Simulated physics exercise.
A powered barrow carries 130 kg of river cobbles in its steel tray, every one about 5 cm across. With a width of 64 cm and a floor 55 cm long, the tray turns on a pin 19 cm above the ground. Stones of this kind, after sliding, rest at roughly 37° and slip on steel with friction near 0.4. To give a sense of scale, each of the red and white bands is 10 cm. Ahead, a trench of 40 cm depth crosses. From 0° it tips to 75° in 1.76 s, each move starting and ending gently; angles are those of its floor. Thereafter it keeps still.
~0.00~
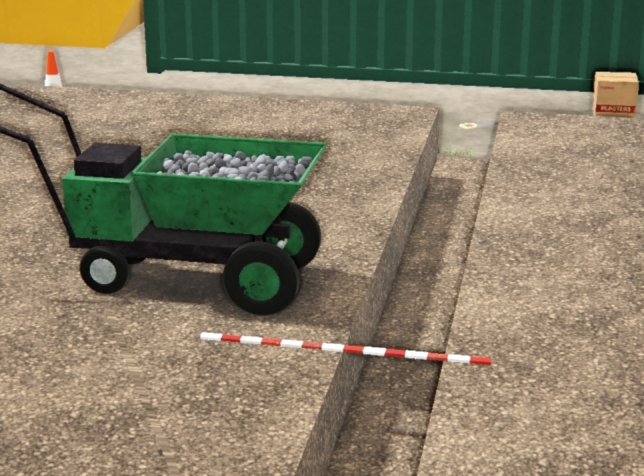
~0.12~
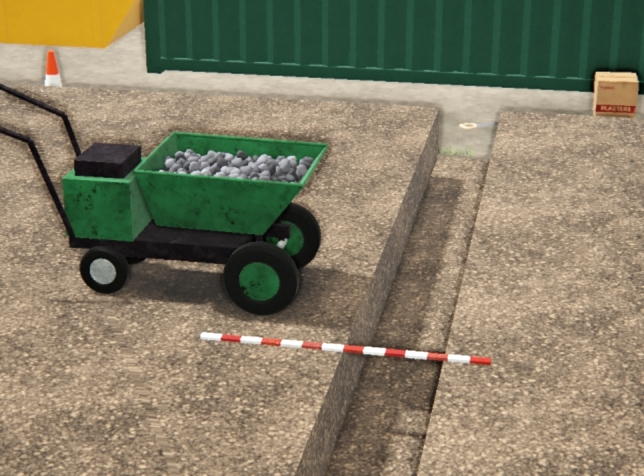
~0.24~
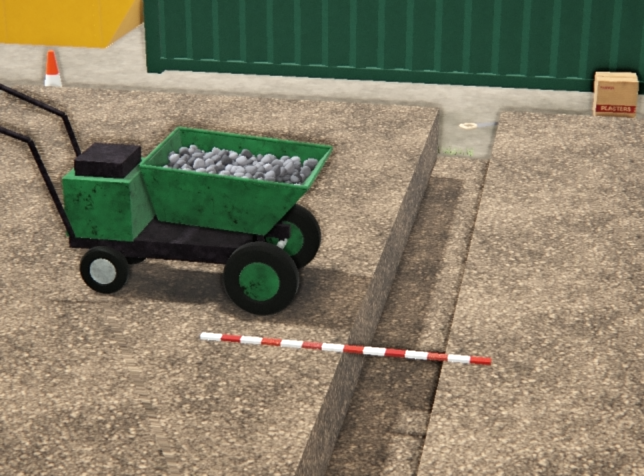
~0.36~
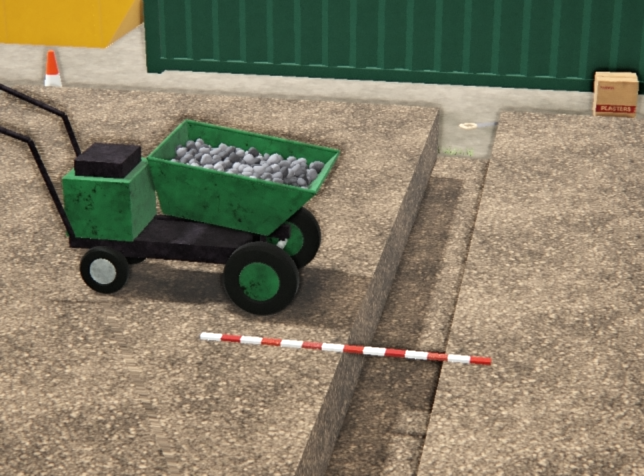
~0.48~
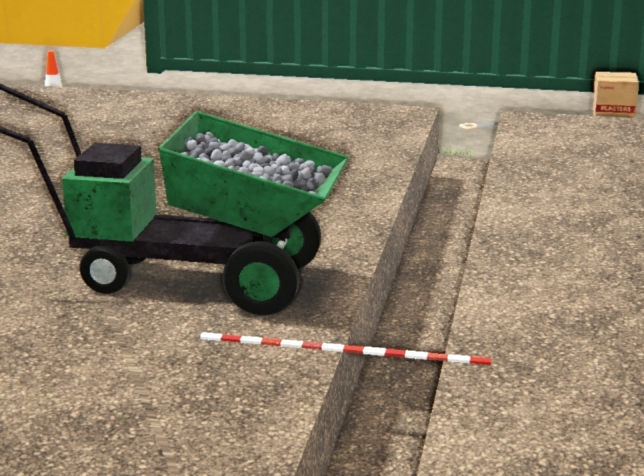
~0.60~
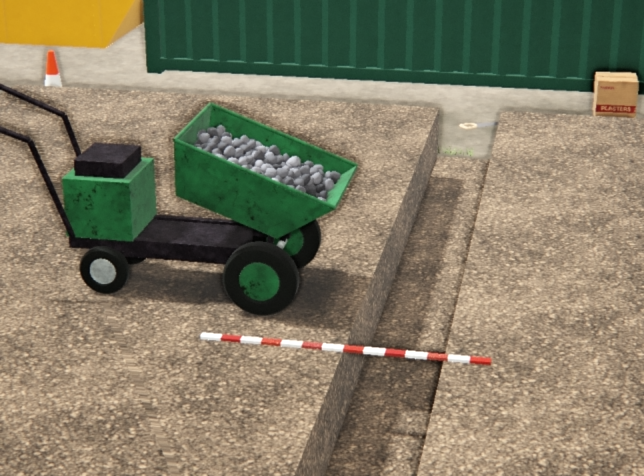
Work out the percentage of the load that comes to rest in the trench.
It works out at about 100 per cent of the load.
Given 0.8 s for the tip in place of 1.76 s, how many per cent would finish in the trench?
With that change, it comes to around 95 per cent.
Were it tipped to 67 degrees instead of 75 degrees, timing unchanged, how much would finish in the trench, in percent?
It would come to about 100 percent.
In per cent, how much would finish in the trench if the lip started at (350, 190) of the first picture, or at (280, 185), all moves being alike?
Some 65 and some 100 per cent, in that order.
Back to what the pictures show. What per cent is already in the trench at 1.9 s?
By then, around 60 percent.
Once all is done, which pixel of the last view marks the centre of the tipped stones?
At about pixel (418, 360) in the last view.
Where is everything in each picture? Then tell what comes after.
Lip at (301, 185), floor tilted 0°, highest stones at (255, 164), in the first picture.
The tray is at 1°, its lip at (303, 186); the top of the load is at (248, 164); the stones move at 0.1 m/s on average, in the second picture.
Lip at (308, 188), floor tilted 4°, highest stones at (218, 158); the stones move at 0.2 m/s on average, in the third picture.
Lip at (316, 193), floor tilted 8°, highest stones at (207, 152); the stones move at 0.3 m/s on average, in the fourth picture.
Lip at (325, 199), floor tilted 14°, highest stones at (203, 142); the stones move at 0.4 m/s on average, in the fifth picture.
Lip at (335, 208), floor tilted 20°, highest stones at (211, 136); the stones move at 0.5 m/s on average, in the sixth picture.
After 1.3 s the floor is at 63°; 99 % in the tray, 1 % in the trench; the foremost stones are at (397, 288).
After 1.9 s the floor is at 75°; 41 % in the tray, 59 % in the trench; the foremost stones are at (450, 356).
After 2.2 s the floor is at 75°; 17 % in the tray, 83 % in the trench; the foremost stones are at (449, 353).
After 4.2 s the floor is at 75°; 0 % in the tray, 100 % in the trench; the foremost stones are at (450, 350).
